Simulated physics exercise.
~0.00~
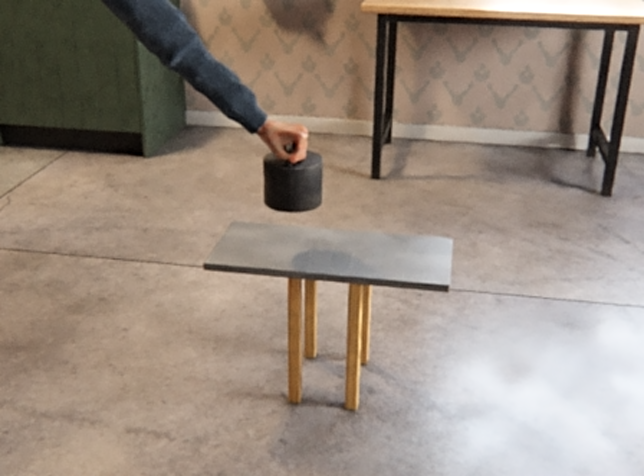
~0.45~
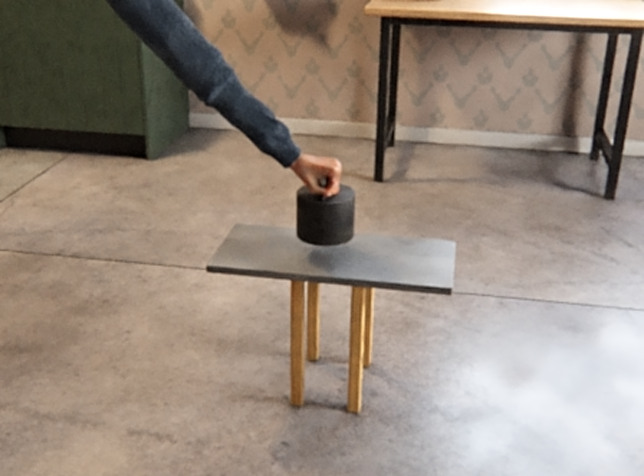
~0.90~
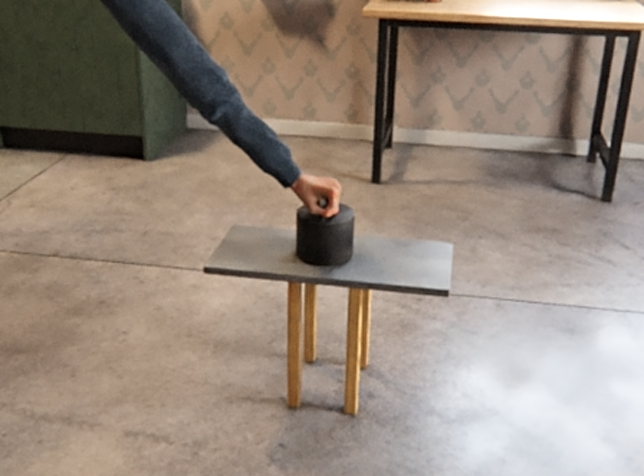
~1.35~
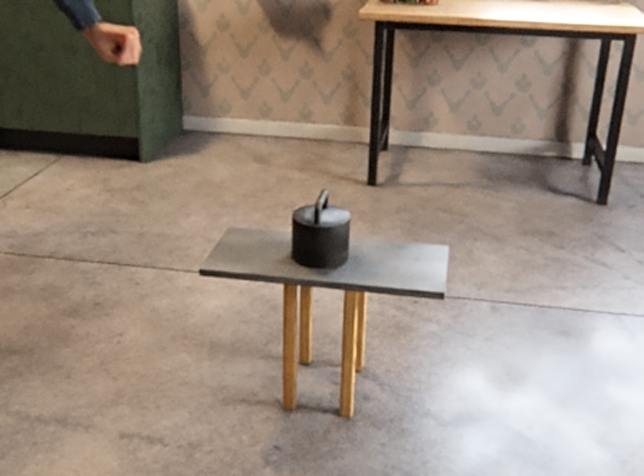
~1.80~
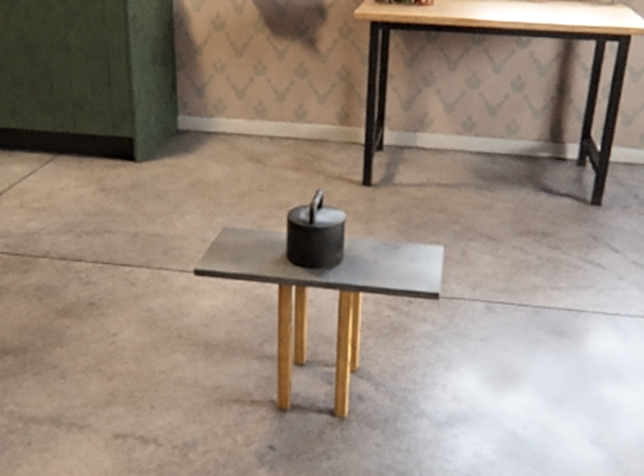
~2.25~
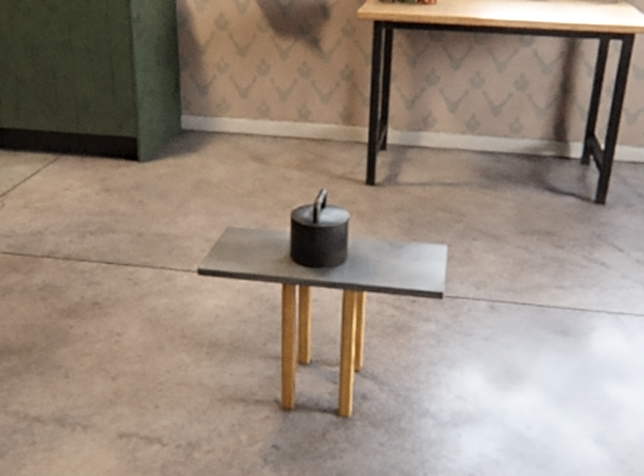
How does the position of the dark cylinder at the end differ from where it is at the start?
At the start it is held in the air above the grey stand, and at the end it rests on the stand's top, lower and slightly farther to the right.
